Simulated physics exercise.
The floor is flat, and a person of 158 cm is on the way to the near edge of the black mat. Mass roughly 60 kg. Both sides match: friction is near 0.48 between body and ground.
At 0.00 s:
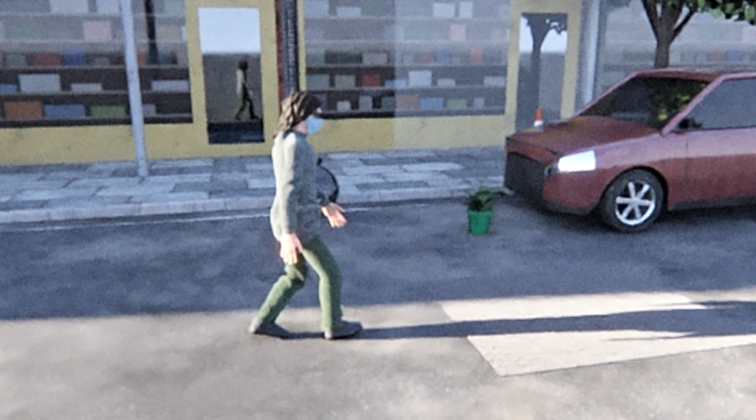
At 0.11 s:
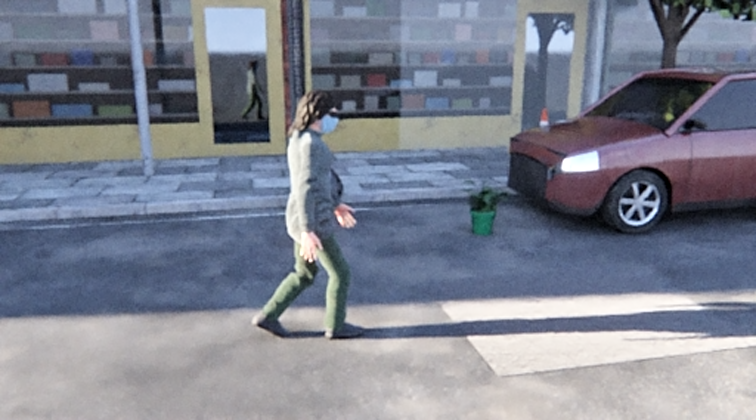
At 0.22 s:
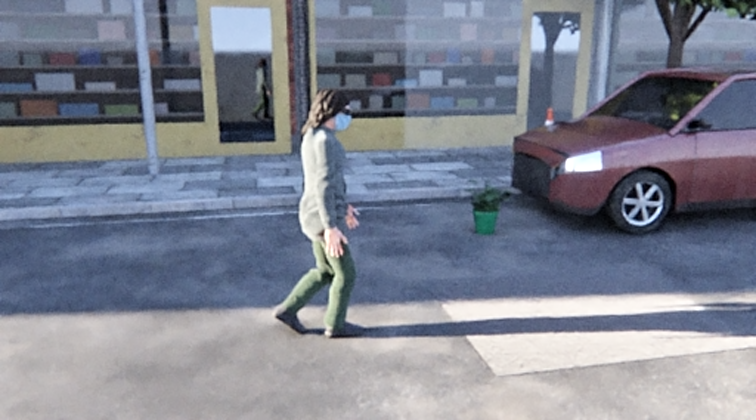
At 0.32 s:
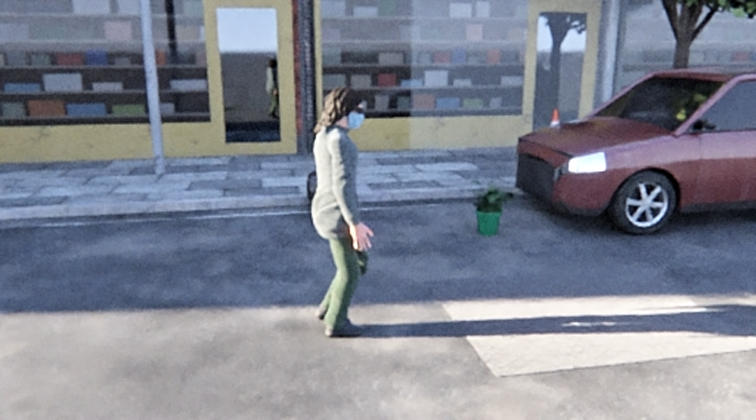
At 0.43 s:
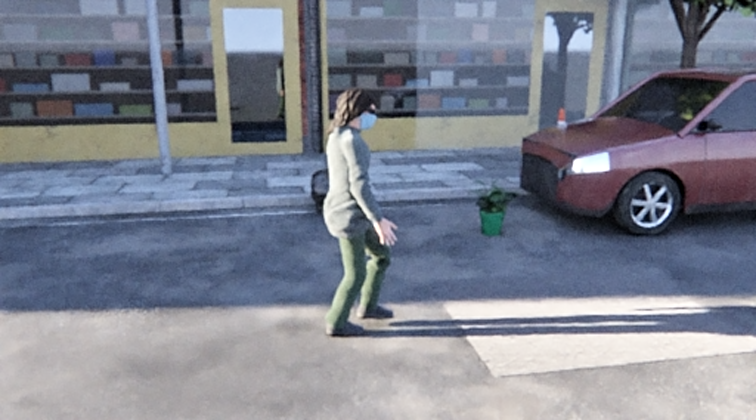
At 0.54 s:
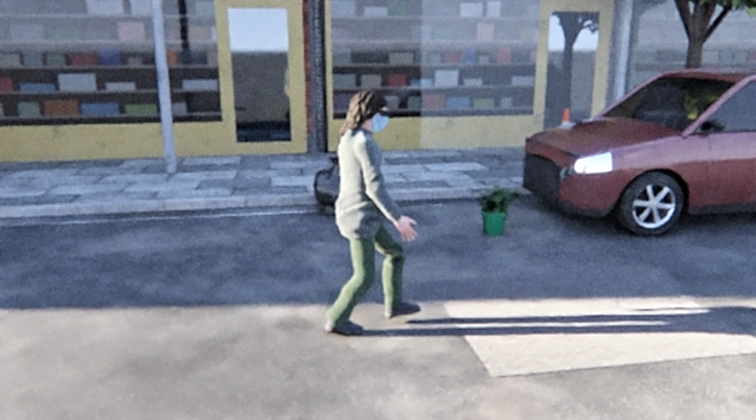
On a street by a shopfront, a masked person in a grey top and green trousers walked slowly to the right, arms bent slightly forward, taking a short step or two past a parked red car and potted plant.
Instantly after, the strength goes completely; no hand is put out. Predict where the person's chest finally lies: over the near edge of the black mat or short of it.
It finishes short of the edge.
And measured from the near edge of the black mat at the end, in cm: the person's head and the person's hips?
Person's head 0 short, person's hips 40 short.
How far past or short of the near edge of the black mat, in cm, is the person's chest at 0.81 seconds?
Around 45 cm shy of it.
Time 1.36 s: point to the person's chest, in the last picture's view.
Pixel in the last view at that time: About (410, 254).
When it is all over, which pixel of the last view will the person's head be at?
The head finishes close to (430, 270).
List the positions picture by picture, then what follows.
In the first picture, person's chest (294, 167), person's hips (295, 221), person's head (298, 122), near edge of the black mat (473, 340).
In the second picture, person's chest (309, 166), person's hips (310, 220), person's head (313, 122); 9 cm covered.
In the third picture, person's chest (323, 163), person's hips (323, 217), person's head (327, 119); 17 cm covered.
In the fourth picture, person's chest (335, 161), person's hips (335, 215), person's head (339, 118); 24 cm covered.
In the fifth picture, person's chest (348, 162), person's hips (347, 215), person's head (352, 119); 31 cm covered.
In the sixth picture, person's chest (359, 163), person's hips (359, 216), person's head (364, 120), near edge of the black mat (471, 340); 39 cm covered.
After 0.81 s the person's chest is 44 cm short of the near edge of the black mat, near (392, 205) in the last picture's view.
After 1.06 s the person's chest is 32 cm short of the near edge of the black mat, near (406, 251) in the last picture's view.
After 1.36 s the person's chest is 24 cm short of the near edge of the black mat, near (410, 254) in the last picture's view; the person's hips 44 cm short of the near edge of the black mat.
When all is still (3.0 s), person's hips stop short of the near edge of the black mat; person's chest stops short of the near edge of the black mat.
